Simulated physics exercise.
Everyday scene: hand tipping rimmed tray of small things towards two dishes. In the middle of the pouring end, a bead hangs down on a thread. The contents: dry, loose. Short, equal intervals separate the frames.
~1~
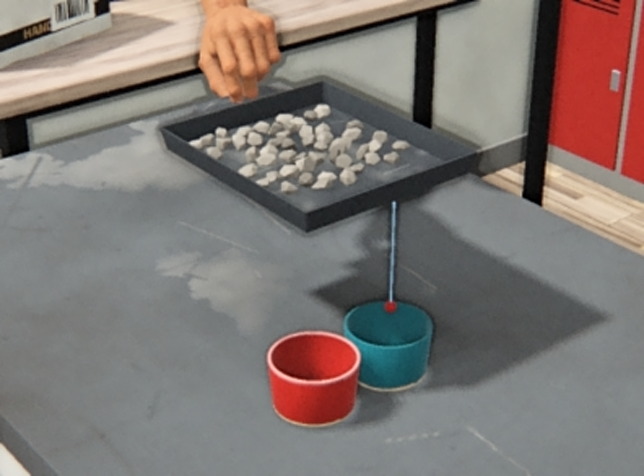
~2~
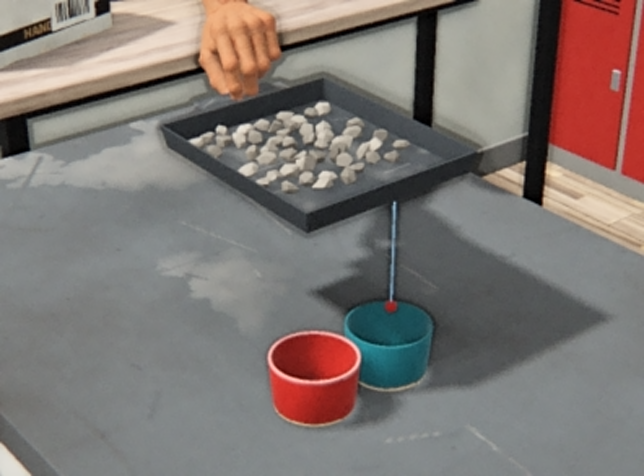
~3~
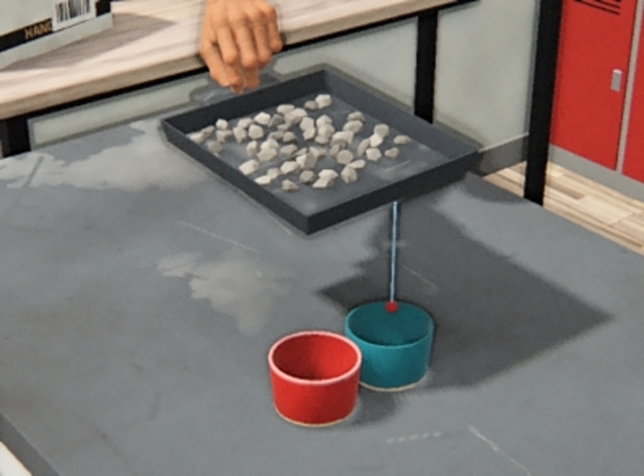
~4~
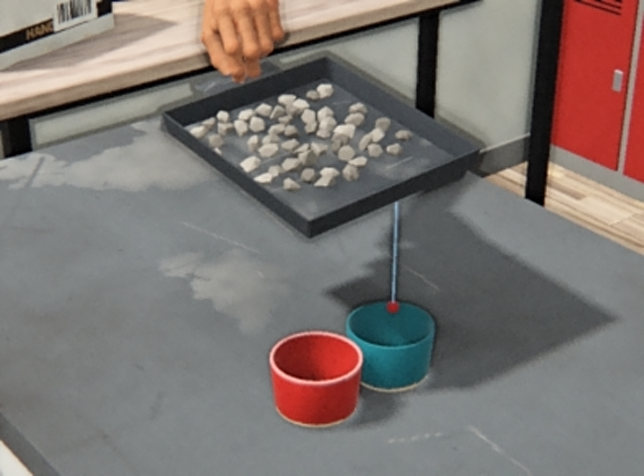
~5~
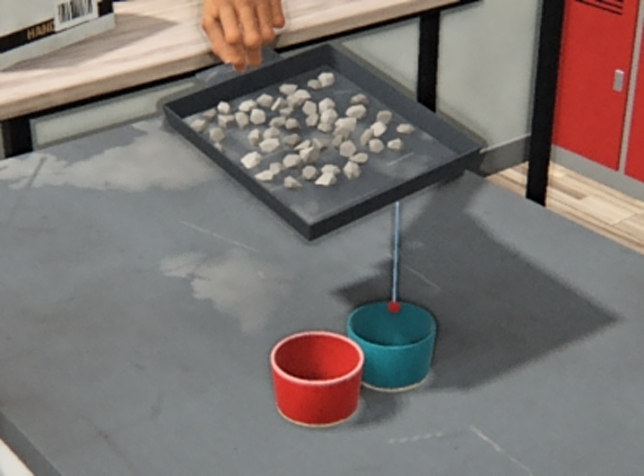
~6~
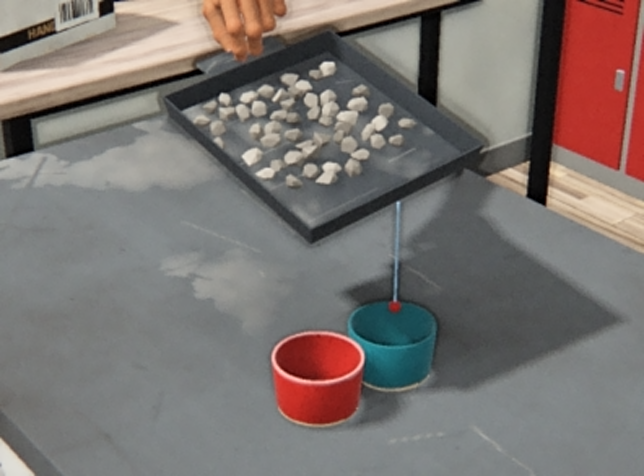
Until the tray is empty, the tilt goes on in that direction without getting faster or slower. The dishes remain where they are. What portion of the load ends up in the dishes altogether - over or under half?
The dishes catch most of the load.
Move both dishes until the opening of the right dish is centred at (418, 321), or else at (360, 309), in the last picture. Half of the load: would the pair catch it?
At place one the bulk; at place two the minor share.
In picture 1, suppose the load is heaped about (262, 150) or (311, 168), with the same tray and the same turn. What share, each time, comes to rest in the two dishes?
It comes to about 80 per cent the first time and about 80 per cent the second.
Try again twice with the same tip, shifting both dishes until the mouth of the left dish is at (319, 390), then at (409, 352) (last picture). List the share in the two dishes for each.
You'd get 50 in a hundred first and 10 in a hundred after that.
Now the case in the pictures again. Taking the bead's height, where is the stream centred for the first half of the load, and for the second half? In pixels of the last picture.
Close to (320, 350), then close to (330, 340).
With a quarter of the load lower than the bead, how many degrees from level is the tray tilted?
Roughly 90 degrees.
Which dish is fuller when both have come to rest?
The one in question is the left-side one.
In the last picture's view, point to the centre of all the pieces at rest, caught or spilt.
Centre at rest, last view: Approx. (323, 391).
Soon after the last picture, tray tipped steeply; nearly all on the tray; a stray few in the air.
A little later, tray tipped right over; about half on the tray; about a quarter in the left dish; a small part outside both; a small part in the air.
Later still, tray tipped past a quarter turn; most in the left dish; about a quarter outside both.
At rest, tray tipped past a quarter turn; most in the left dish; none in the right dish; about a quarter outside both.
